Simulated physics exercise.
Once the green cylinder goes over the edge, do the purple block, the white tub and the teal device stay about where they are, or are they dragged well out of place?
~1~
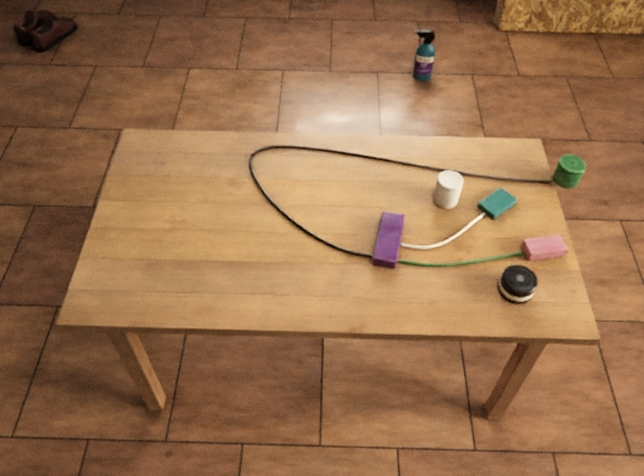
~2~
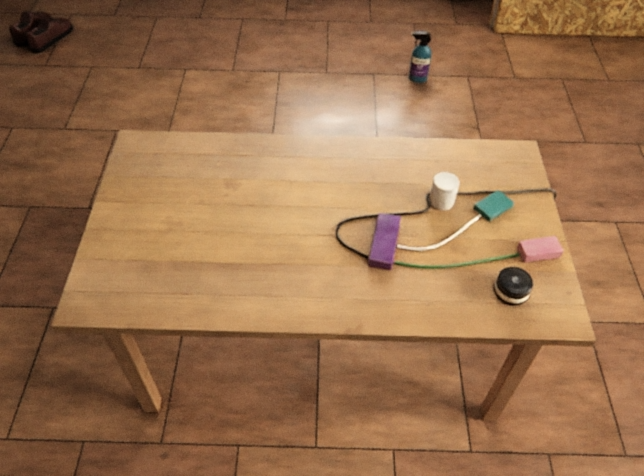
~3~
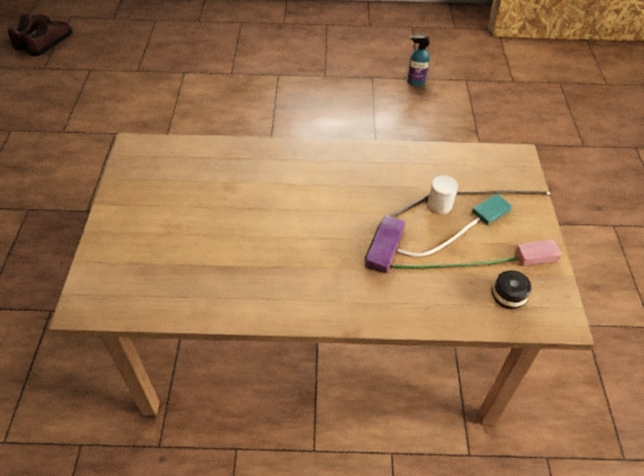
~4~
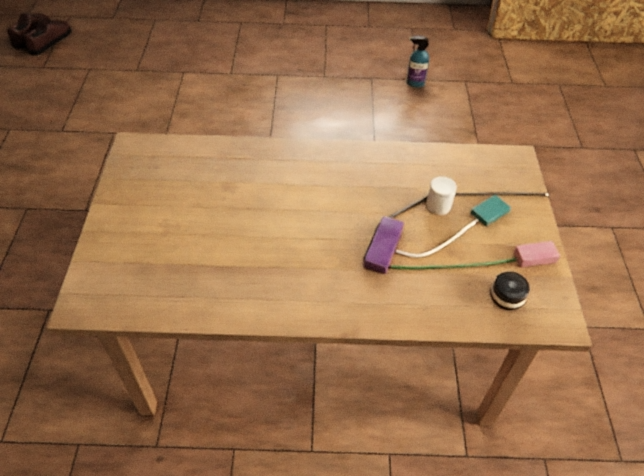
They stay about where they are. The purple block and the teal device keep their places, and the white tub hardly stirs even with the black cable bending at it.
